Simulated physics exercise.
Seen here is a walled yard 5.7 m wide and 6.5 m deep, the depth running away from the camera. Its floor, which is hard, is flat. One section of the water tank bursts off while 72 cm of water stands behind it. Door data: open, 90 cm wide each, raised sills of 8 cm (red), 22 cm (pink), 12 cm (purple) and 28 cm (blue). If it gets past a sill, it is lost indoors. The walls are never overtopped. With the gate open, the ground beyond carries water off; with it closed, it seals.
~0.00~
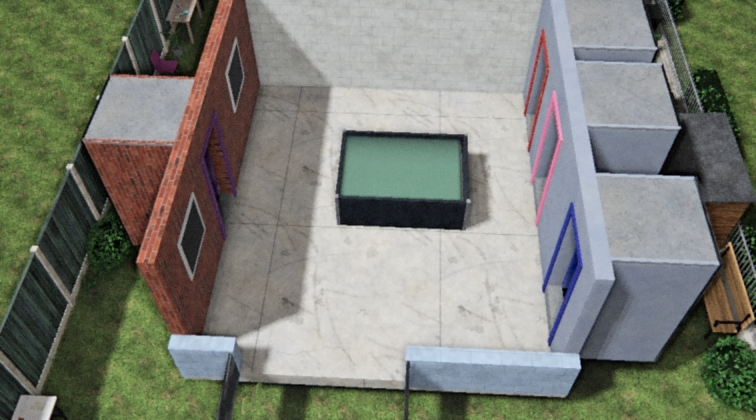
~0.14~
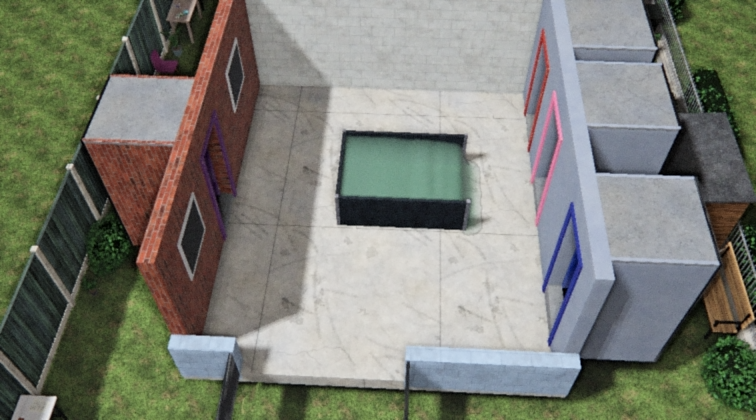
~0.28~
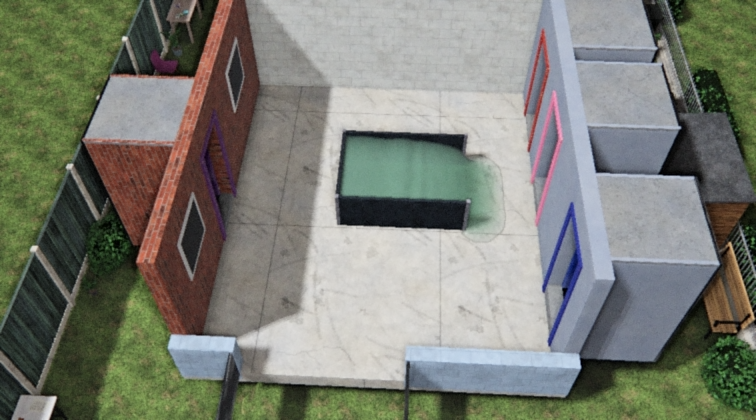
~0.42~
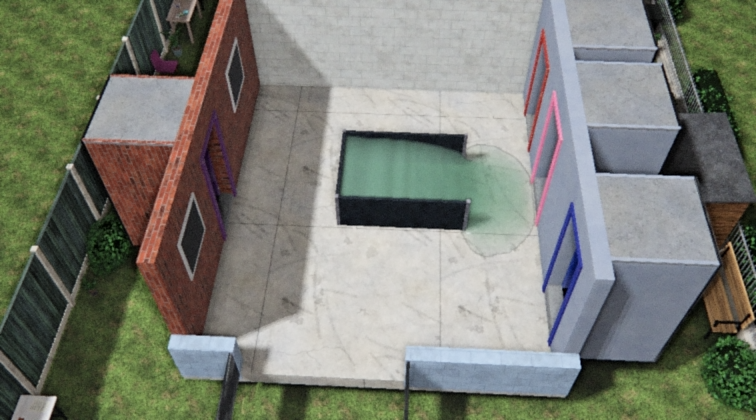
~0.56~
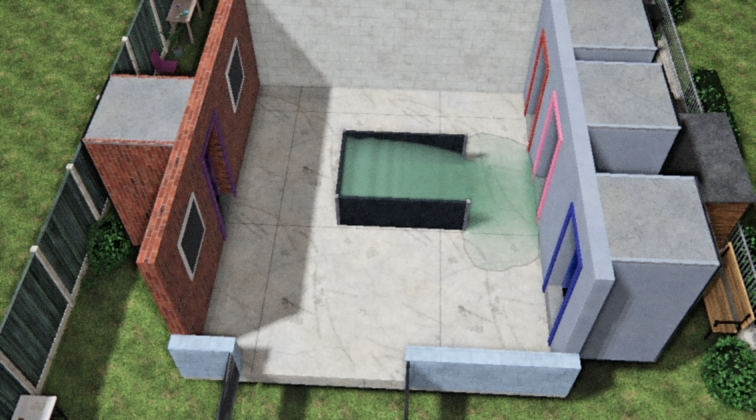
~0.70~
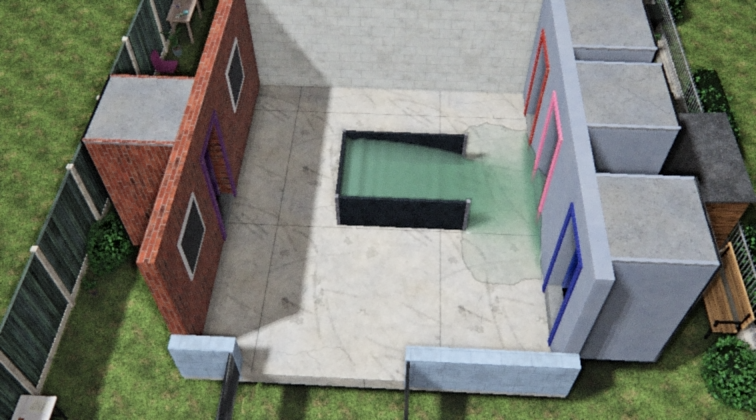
Green water pours from the right side of a dark tank and spreads across the pale floor.
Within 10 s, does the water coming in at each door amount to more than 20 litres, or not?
At the red door: More than 20 litres. At the pink door: More than 20 litres. At the purple door: Not more than 20 litres. At the blue door: Not more than 20 litres.
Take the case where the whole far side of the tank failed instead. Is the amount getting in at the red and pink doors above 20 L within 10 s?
Red beyond, pink short.
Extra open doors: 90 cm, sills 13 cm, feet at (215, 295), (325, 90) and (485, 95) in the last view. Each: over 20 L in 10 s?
So, in the order given, it's shy of the mark, then shy of the mark, then beyond the mark.
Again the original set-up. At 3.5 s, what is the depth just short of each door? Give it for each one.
Red 11 cm, pink 20 cm, purple 0 cm, blue 8 cm.
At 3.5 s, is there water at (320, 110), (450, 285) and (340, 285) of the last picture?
First spot submerged, second submerged, third not yet wet.
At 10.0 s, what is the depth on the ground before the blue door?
About 5.0 cm deep.
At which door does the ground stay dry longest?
That would be the purple door.
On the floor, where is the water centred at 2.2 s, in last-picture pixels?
Around (465, 199).
After 1.4 s water covers 15 % of the floor and is deepest (47 cm) near (527, 183); red door 16 cm at the sill, 4 L in, pink door 47 cm at the sill, 110 L in, purple door not reached, blue door 9 cm at the sill, 0 L in.
After 2.2 s water covers 25 % of the floor and is deepest (38 cm) near (529, 205); red door 15 cm at the sill, 26 L in, pink door 39 cm at the sill, 227 L in, purple door not reached, blue door 11 cm at the sill, 0 L in.
After 3.5 s water covers 55 % of the floor and is deepest (24 cm) near (535, 373); red door 11 cm at the sill, 46 L in, pink door 20 cm at the sill, 277 L in, purple door not reached, blue door 8 cm at the sill, 0 L in.
After 6.0 s water covers 90 % of the floor and is deepest (18 cm) near (231, 215); red door 10 cm at the sill, 61 L in, pink door 9 cm at the sill, 279 L in, purple door 10 cm at the sill, 0 L in, blue door 9 cm at the sill, 0 L in.
After 10.0 s water covers 100 % of the floor and is deepest (10 cm) near (198, 356); red door 5 cm at the sill, 64 L in, pink door 5 cm at the sill, 279 L in, purple door 8 cm at the sill, 3 L in, blue door 5 cm at the sill, 0 L in.
